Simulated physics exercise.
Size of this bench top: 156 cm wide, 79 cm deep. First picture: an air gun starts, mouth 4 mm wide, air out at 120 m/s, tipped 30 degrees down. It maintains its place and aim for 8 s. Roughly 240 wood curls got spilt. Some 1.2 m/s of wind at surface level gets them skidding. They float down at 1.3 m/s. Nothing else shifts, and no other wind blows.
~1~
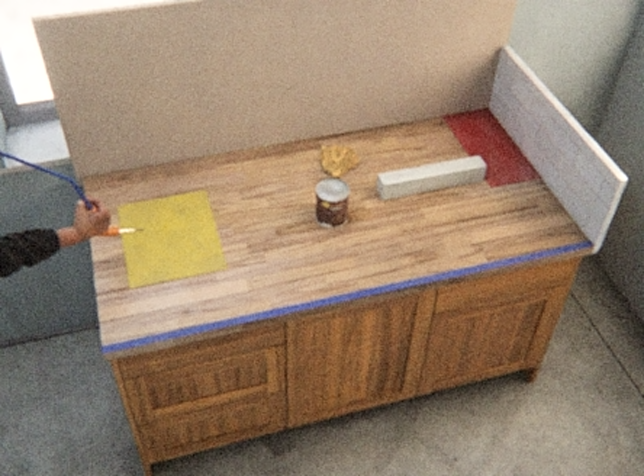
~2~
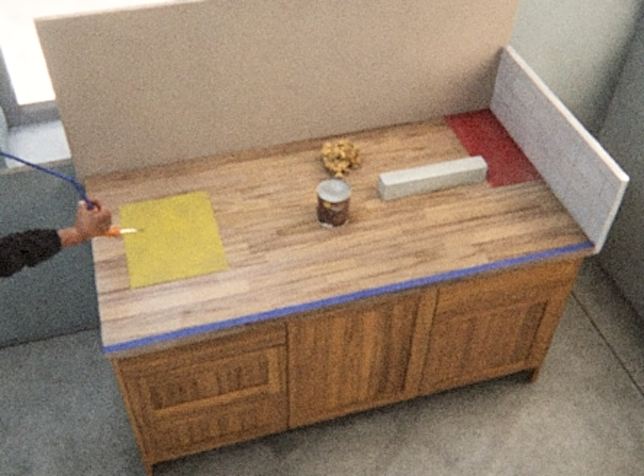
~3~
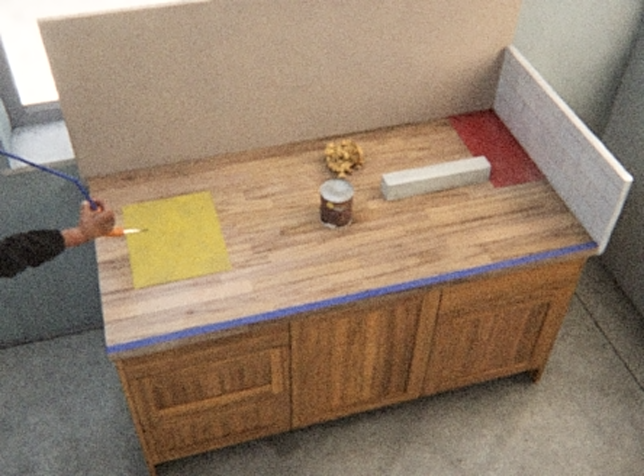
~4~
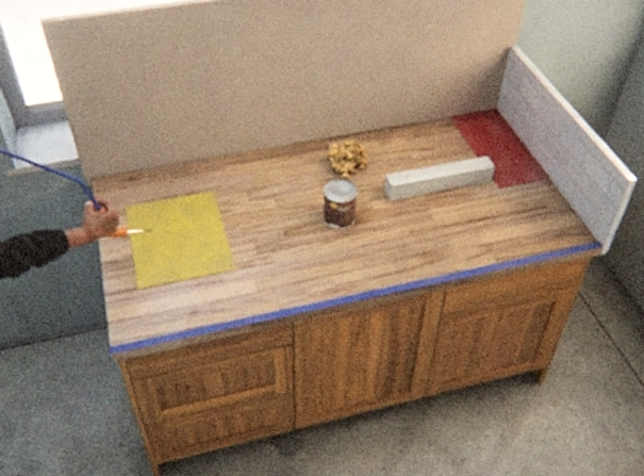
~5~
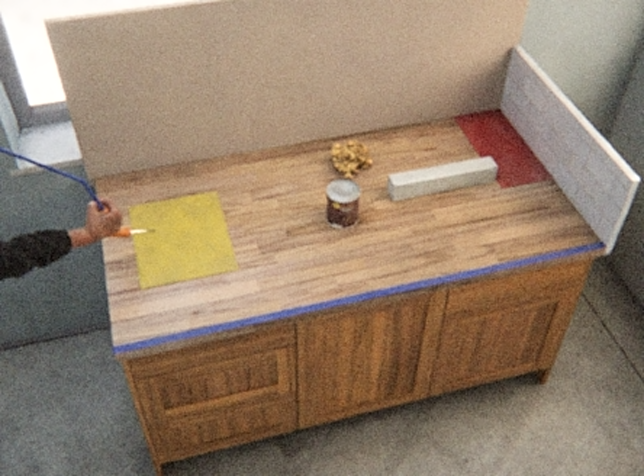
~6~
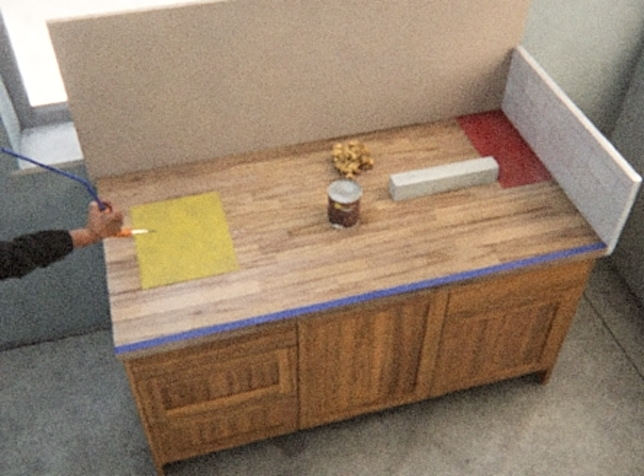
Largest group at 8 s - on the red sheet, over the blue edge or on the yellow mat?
Red one.
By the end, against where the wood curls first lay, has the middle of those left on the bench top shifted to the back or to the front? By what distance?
Net drift is to the rear by close to 5 cm.
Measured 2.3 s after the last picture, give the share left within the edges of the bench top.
Estimate: Near 100 percent.
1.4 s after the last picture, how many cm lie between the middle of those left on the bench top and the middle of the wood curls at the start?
Around 65 cm from the start.
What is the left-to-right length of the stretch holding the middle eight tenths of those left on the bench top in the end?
Looks like some 10 cm to me.
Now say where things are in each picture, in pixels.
In the first picture, the middle of the wood curls is near (339, 160), none has stirred yet and the mouth of the air gun is at (143, 230).
In the second picture, the middle of the wood curls is near (341, 153), none has stirred yet, the red sheet is centred on (491, 146), the blue edge is centred on (368, 296) and the yellow mat is centred on (172, 237).
In the third picture, the middle of the wood curls is near (344, 153), none has stirred yet, the top of a tin is at (337, 190) and the top of a plank is at (437, 170).
In the fourth picture, the middle of the wood curls is near (347, 154) and none has stirred yet.
In the fifth picture, the middle of the wood curls is near (350, 154) and none has stirred yet.
In the sixth picture, the middle of the wood curls is near (351, 154) and none has stirred yet.
Then, 1.4 s after the last picture the count stands so, 88 % are on the red sheet, 0 % over the blue edge and 0 % on the yellow mat; the middle of those still in play is near (503, 117).
Then, 2.3 s after the last picture the count stands so, 88 % are on the red sheet, 0 % over the blue edge and 0 % on the yellow mat; the middle of those still in play is near (503, 117).
Then, 4.2 s after the last picture the count stands so, 86 % are on the red sheet, 0 % over the blue edge and 0 % on the yellow mat; the middle of those still in play is near (504, 118).
Then, 7.8 s after the last picture, at the end, 88 % are on the red sheet, 0 % over the blue edge and 0 % on the yellow mat; the middle of those still in play is near (505, 124).
